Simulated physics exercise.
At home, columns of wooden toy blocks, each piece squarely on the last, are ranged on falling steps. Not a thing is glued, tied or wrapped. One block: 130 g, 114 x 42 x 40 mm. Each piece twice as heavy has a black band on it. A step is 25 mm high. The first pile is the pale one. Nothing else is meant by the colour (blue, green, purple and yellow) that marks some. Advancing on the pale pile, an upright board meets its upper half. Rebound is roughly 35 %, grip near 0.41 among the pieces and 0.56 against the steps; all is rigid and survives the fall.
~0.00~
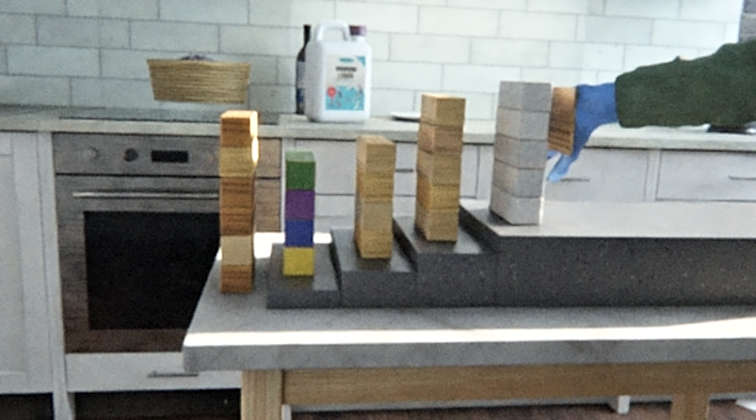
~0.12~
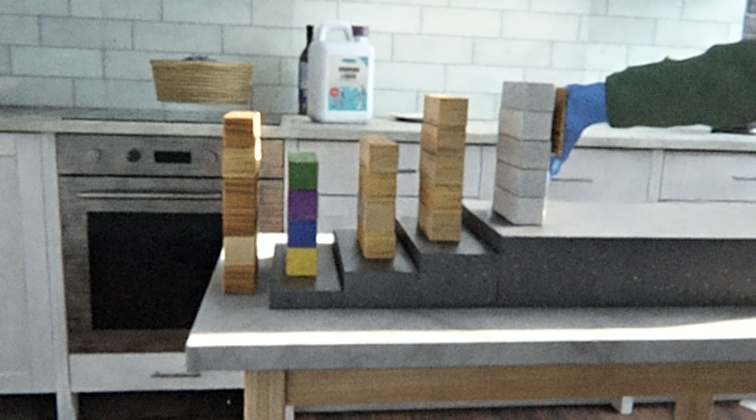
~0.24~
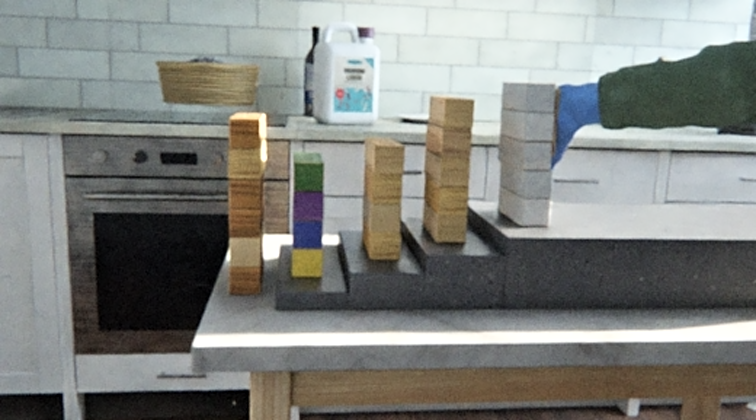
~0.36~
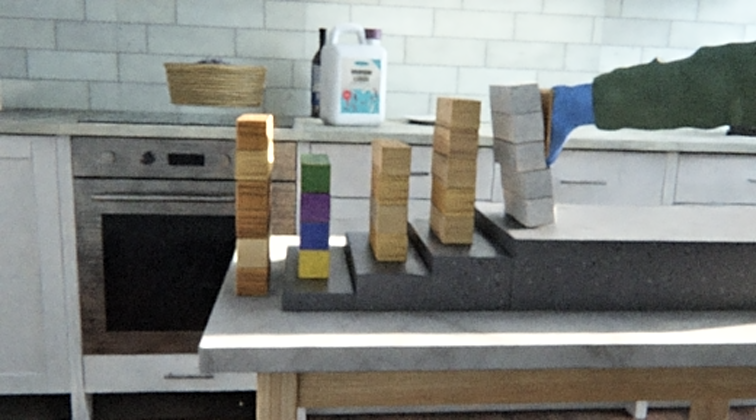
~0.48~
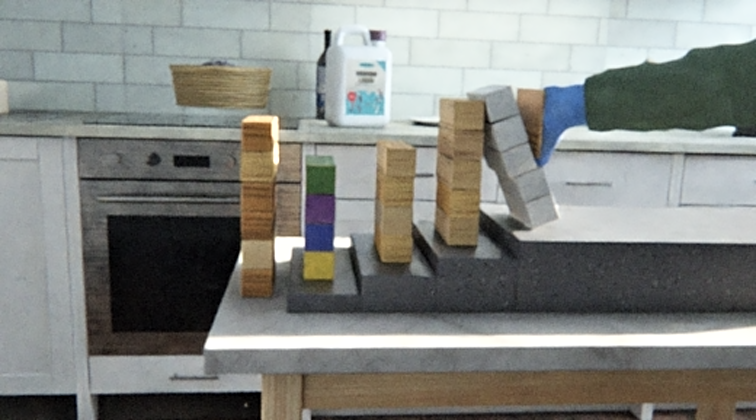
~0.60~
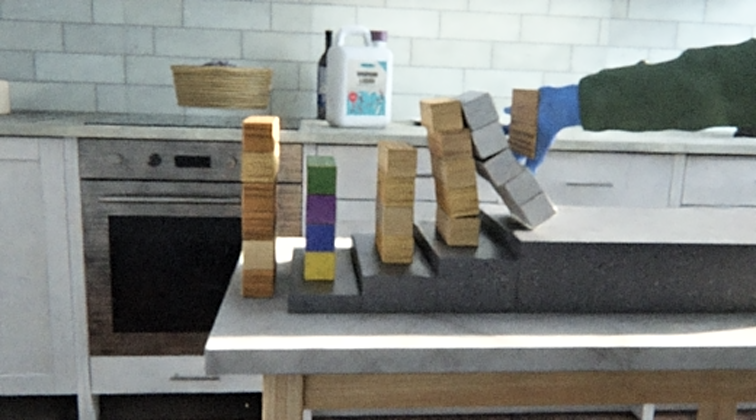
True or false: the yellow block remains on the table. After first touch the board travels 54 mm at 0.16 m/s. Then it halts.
True.
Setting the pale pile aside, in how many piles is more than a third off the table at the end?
Looks like 2 of them in total.
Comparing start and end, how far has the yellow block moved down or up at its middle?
Its middle finishes around 0 cm lower.
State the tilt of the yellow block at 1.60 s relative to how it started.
It sits at about 0 degrees.
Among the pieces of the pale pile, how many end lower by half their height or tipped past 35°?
Count: 5 pale pieces.
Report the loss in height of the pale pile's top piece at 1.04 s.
About 12 cm.
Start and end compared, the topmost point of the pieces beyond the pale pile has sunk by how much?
13 cm.
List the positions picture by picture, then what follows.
In the first picture (each place is the centre of the face we see best; the camera pans a little), board (575, 113) 32 mm short; yellow block (299, 262); blue block (300, 233); purple block (300, 205); the others all in place.
In the second picture, board (565, 113) 13 mm short; yellow block (302, 262).
In the third picture, board (557, 113) 6 mm in; yellow block (307, 263).
In the fourth picture, board (551, 114) 26 mm in, top of the pale pile leaning 10°; yellow block (314, 265); the others all in place.
In the fifth picture, board (542, 115) 45 mm in, top of the pale pile leaning 19°; yellow block (319, 266); the others all in place.
In the sixth picture, board (537, 115) 54 mm in, stopped, top of the pale pile leaning 26°; yellow block (320, 266); green block (322, 180); purple block (321, 209); steepest lean 9°, the block at (447, 117); 4 have shifted.
By 1.04 s, 5 of the pale pile down; none of the 19 other blocks off the table, 17 disturbed; yellow block tilted 20°; blue block tilted 20°.
By 1.60 s, 5 of the pale pile down; 9 of the 19 other blocks off the table; yellow block moved 15 mm; purple block upside down.
When it is over (2.0 s), 5 of the pale pile down; 10 of the 19 other blocks off the table; yellow block moved 15 mm; green block upside down; purple block on its side. In pixels of the last frame, middles, yellow block near (309, 255).
